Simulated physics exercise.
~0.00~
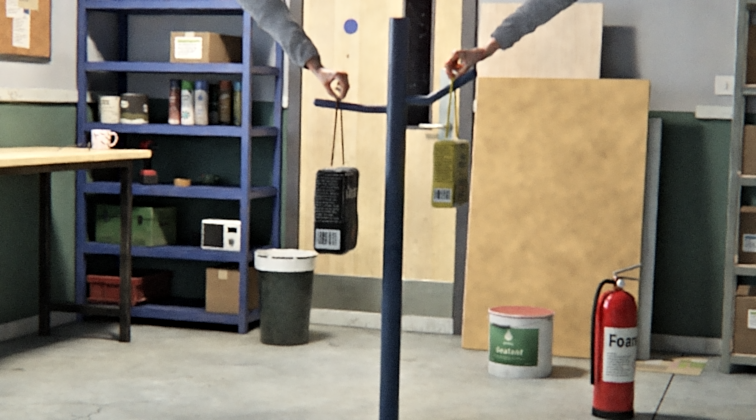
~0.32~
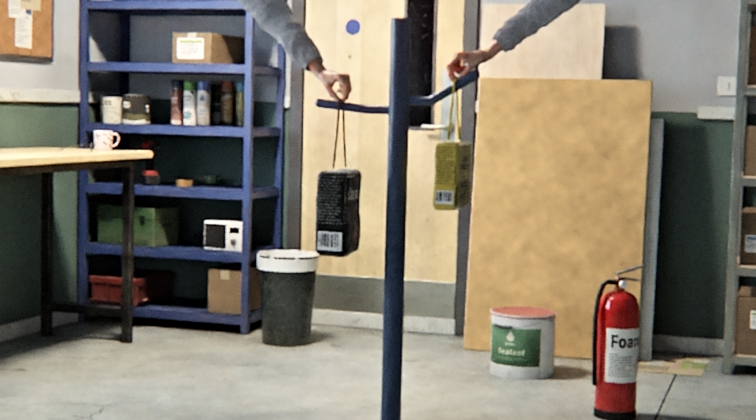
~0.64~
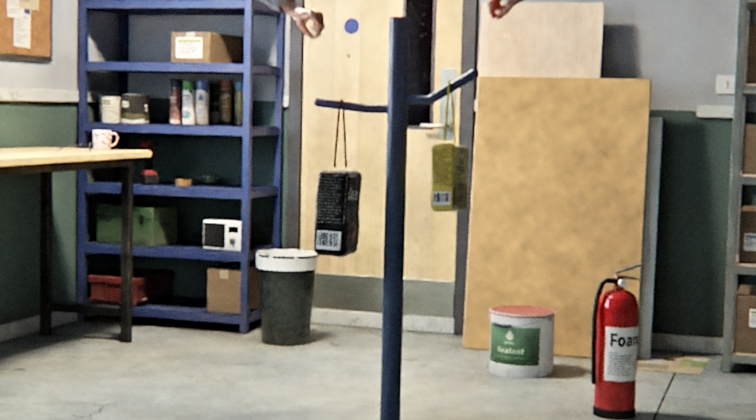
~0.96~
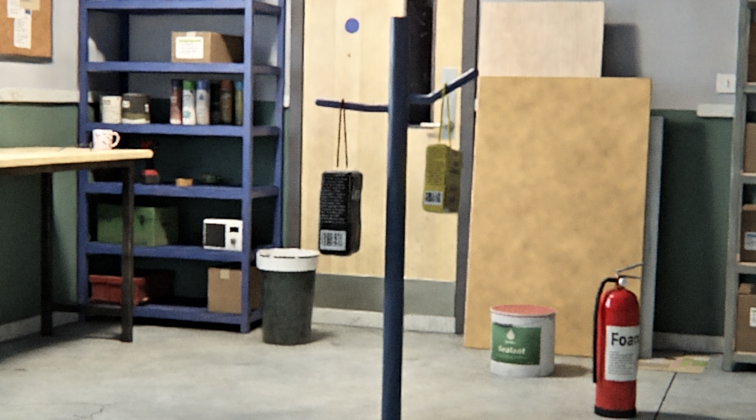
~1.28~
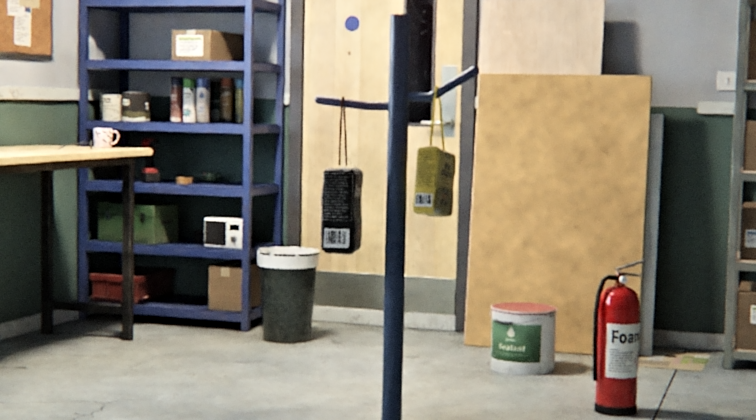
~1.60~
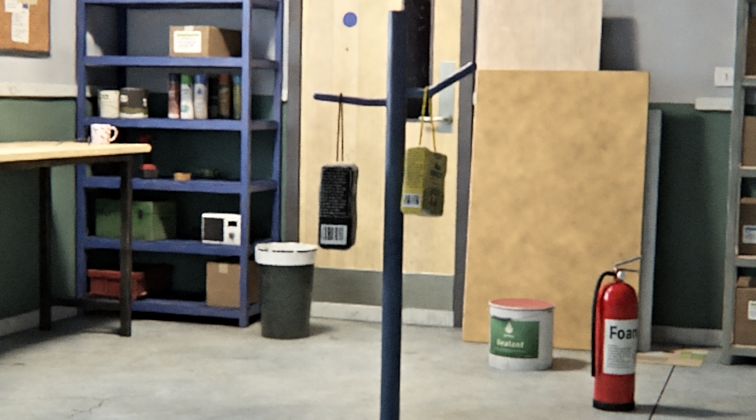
In this clip, two hands hang a black sack and a yellow bag by their loops on a blue coat stand, then let go and draw back. The yellow bag slides left along its peg toward the post, and both remain hanging.
